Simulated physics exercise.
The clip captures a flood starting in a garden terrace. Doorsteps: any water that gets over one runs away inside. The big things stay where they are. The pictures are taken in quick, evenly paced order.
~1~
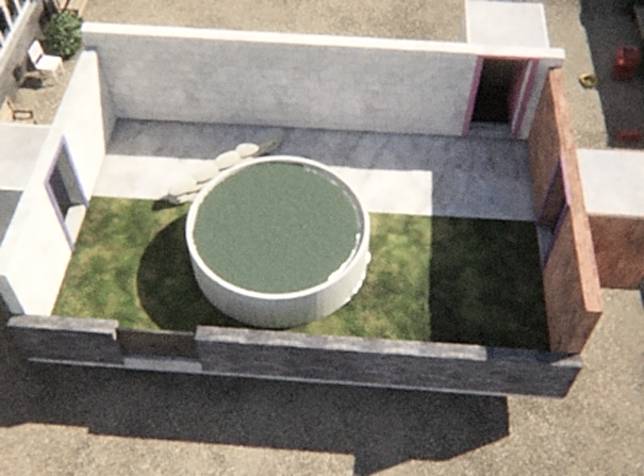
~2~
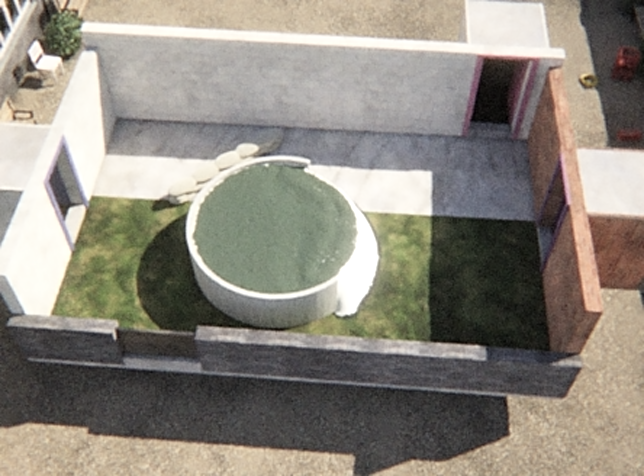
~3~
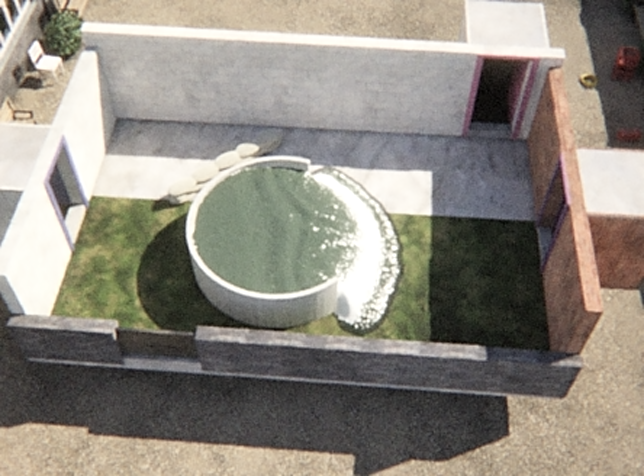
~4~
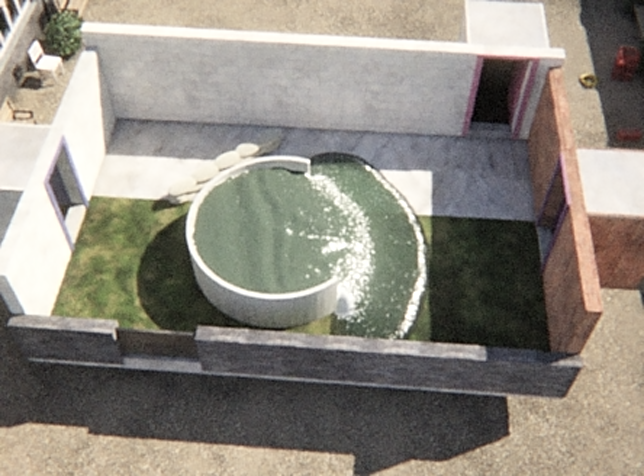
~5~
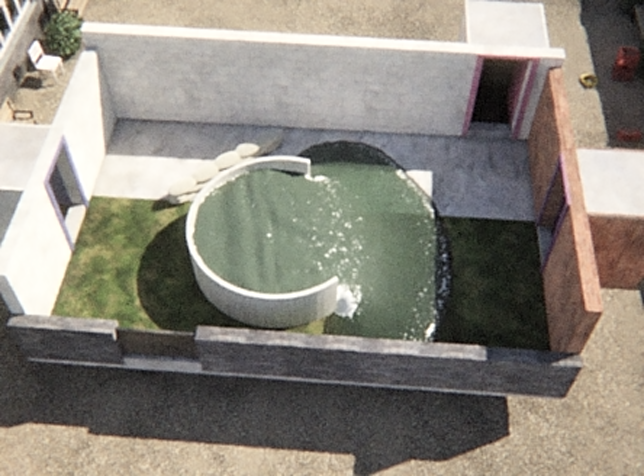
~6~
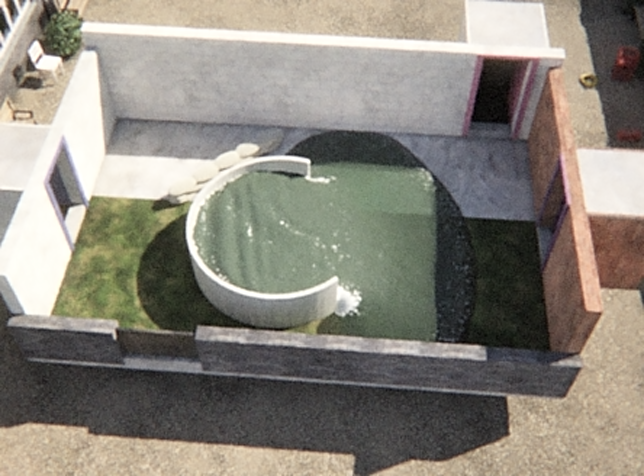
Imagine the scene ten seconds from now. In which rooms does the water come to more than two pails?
Taking them in turn, the blue door keeps to two pails or fewer, the purple door goes beyond two pails, the pink door goes beyond two pails.
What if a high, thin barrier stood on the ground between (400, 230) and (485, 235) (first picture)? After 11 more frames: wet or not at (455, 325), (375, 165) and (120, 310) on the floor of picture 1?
Taking them in order, I'd say soaked, soaked and parched.
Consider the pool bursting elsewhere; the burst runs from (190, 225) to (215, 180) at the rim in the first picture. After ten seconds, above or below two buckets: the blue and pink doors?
The blue door tops the mark and the pink door stays below the mark.
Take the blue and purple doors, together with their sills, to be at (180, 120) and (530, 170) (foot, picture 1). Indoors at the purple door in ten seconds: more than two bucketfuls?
The purple one exceeds it.
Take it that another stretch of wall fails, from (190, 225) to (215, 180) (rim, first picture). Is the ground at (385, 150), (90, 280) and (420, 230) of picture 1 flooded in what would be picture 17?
Respectively: Parched, drenched and parched.
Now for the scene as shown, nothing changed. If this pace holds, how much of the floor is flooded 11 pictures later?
About 60 per cent.
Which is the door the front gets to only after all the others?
It's the blue door.
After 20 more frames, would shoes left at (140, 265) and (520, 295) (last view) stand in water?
In order: Spared and swamped.
A moment on, water covers 55 % of the floor; the blue door not reached, the purple door wet at the sill, nothing in, the pink door wet at the sill, nothing in.
Next, water covers 60 % of the floor; the blue door not reached, the purple door over two buckets in, the pink door under two buckets in.
Then, water covers 65 % of the floor; the blue door not reached, the purple door far over two buckets in, the pink door far over two buckets in.
Later, water covers 80 % of the floor; the blue door not reached, the purple door far over two buckets in, the pink door far over two buckets in.
In the end, water covers 95 % of the floor; the blue door wet at the sill, nothing in, the purple door far over two buckets in, the pink door far over two buckets in.
